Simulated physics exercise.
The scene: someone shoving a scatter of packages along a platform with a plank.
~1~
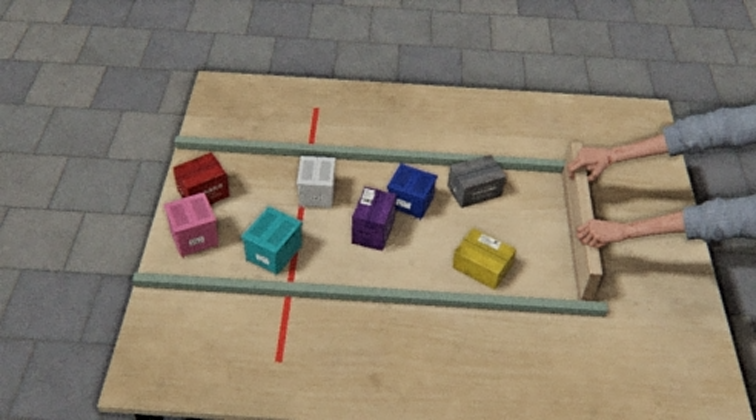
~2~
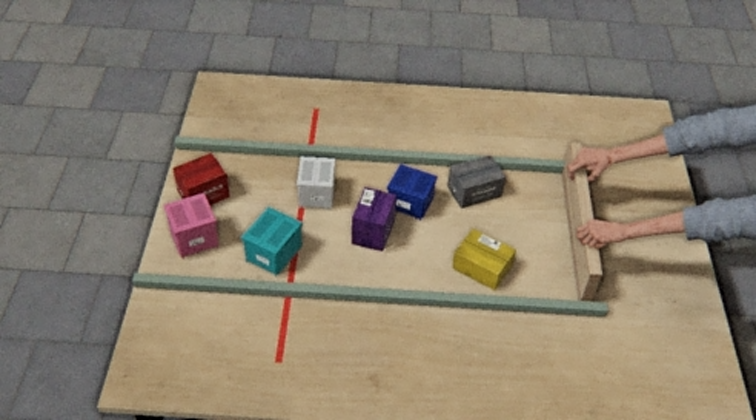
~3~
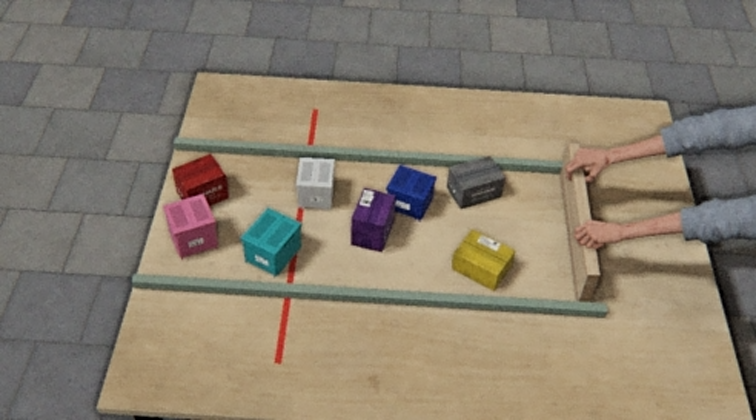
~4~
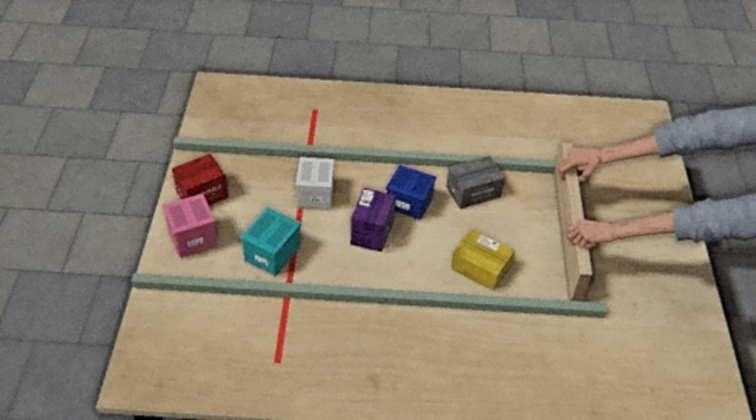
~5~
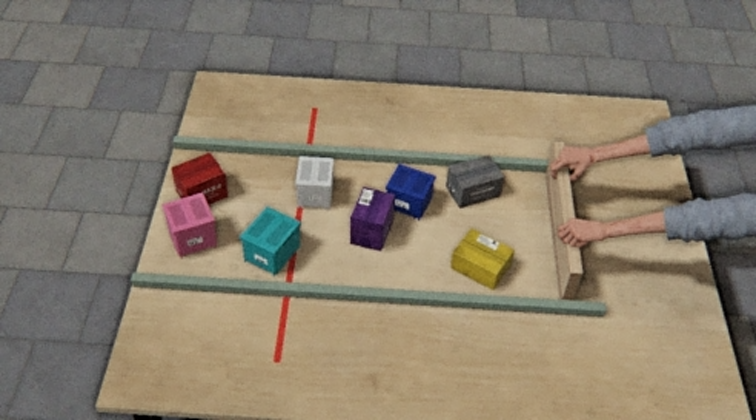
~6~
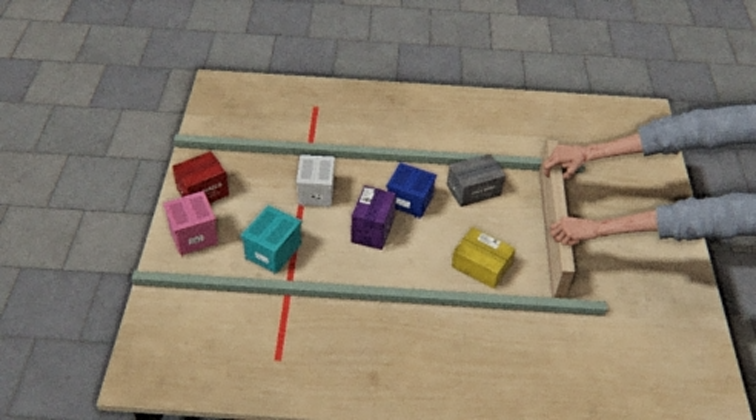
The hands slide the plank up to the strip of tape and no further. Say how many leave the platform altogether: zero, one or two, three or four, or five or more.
The number that fall off is zero.
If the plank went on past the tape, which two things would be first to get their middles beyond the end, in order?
They are the pink tote, the red parcel.
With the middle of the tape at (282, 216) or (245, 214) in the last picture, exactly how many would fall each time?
It would be 0 and 2.
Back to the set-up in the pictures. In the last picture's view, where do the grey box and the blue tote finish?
The grey box stops around (284, 157); the blue tote around (266, 188).
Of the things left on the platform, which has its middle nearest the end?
The pink tote ends nearest.
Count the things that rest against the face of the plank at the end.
The number is 3.
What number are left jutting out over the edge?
The number is 0.
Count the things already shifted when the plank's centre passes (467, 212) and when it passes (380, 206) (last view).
By then 3, and 5.
Soon after, none off yet; red parcel at rest near (201, 181); pink tote at rest near (192, 224); turquoise tote at rest near (272, 240).
Then, none off yet; red parcel at rest near (201, 181); pink tote at rest near (192, 224); turquoise tote moving near (269, 239).
At rest, the number that fall off is zero.
